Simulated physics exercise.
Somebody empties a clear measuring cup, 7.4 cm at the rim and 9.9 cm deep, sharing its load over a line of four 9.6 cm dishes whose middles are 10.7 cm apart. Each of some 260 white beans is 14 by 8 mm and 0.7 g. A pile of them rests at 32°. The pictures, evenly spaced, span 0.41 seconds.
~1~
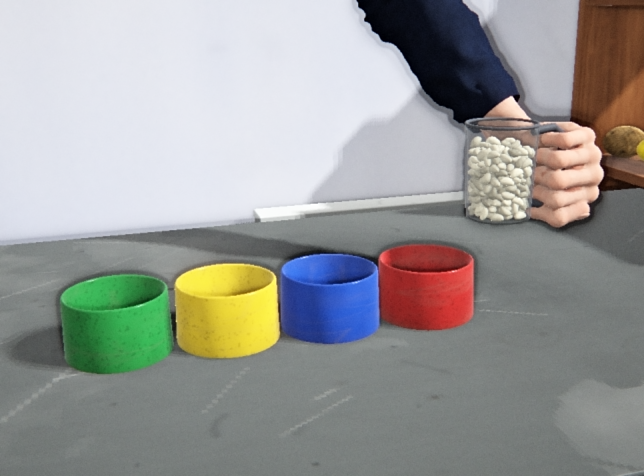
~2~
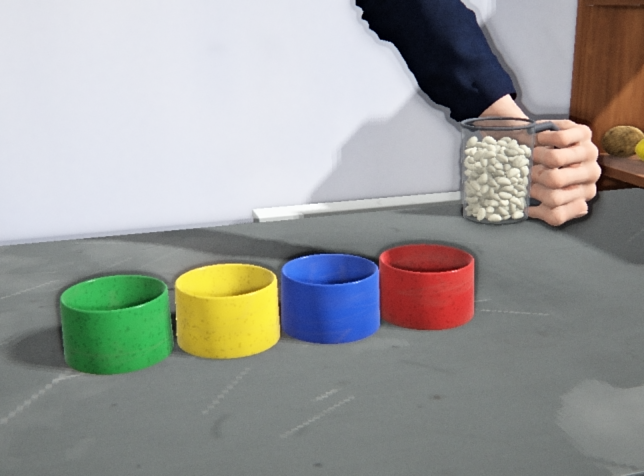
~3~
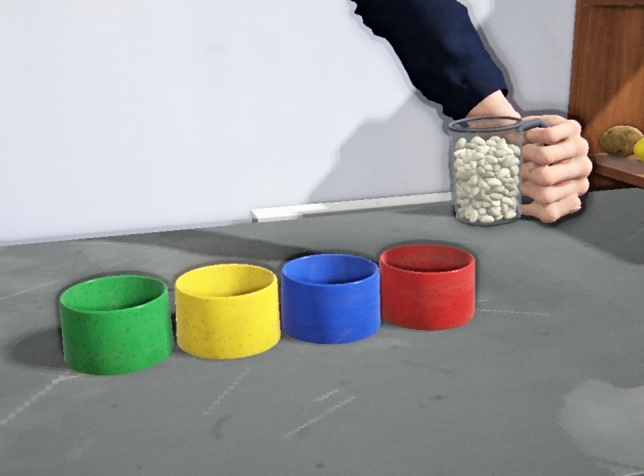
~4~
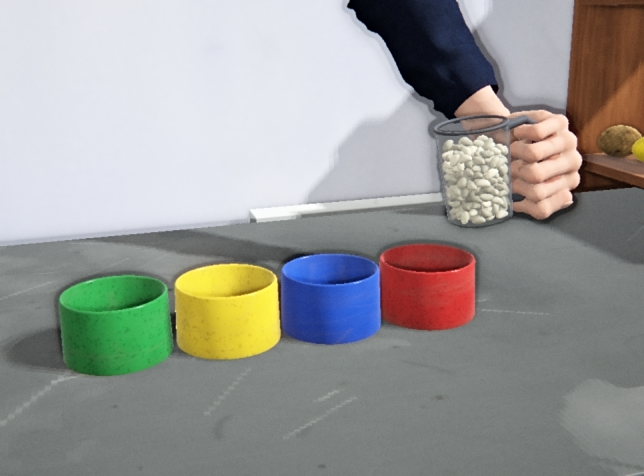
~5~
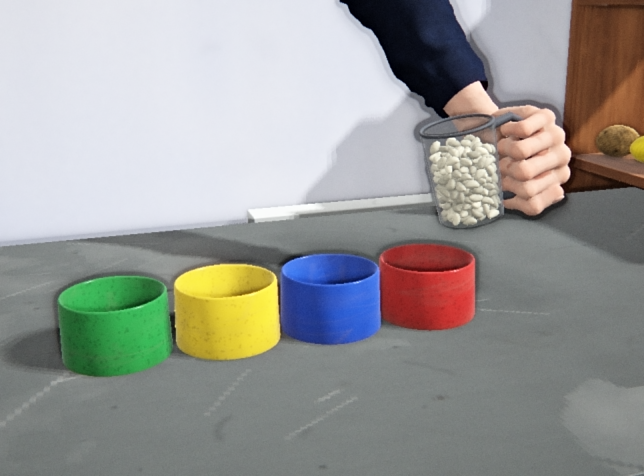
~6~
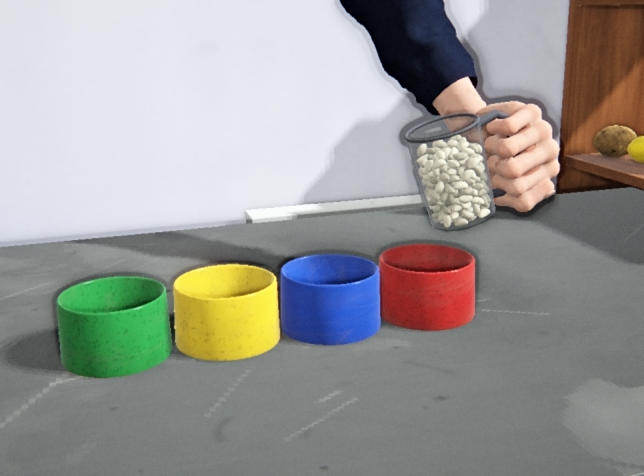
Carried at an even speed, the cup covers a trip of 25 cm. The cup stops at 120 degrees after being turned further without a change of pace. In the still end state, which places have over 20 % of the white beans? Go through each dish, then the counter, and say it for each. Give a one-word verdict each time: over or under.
As I see it, red: It should take in a fifth at the most; blue: It should take in a fifth at the most; green: It should take in a fifth at the most; yellow: It should take in more than a fifth; counter: It should take in a fifth at the most.
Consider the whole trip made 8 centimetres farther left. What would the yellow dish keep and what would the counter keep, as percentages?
Yellow: 0, counter: 0.
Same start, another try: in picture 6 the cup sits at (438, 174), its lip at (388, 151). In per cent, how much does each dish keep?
Kept per dish: Red = 0, blue = 0, green = 0, yellow = 100.
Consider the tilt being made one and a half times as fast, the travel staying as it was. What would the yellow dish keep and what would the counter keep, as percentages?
Yellow: 100, counter: 0.
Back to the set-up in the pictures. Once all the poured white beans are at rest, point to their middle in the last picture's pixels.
Close to pixel (220, 312).
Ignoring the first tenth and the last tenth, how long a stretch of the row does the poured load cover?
I'd estimate close to 5 cm.
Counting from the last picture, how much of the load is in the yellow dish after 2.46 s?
Close to 95 percent of the load.
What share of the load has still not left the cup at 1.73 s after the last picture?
Roughly 95 per cent, give or take.
Then, 1.04 s after the last picture, tilt 64 degrees; cup holds 100 %.
Then, 1.73 s after the last picture, tilt 96 degrees; cup holds 95 %, yellow 5 %.
Then, 2.46 s after the last picture, tilt 120 degrees; cup holds 5 %, yellow 95 %.
In the end, red 0 %, blue 0 %, green 0 %, yellow 100 %, counter 0 %.
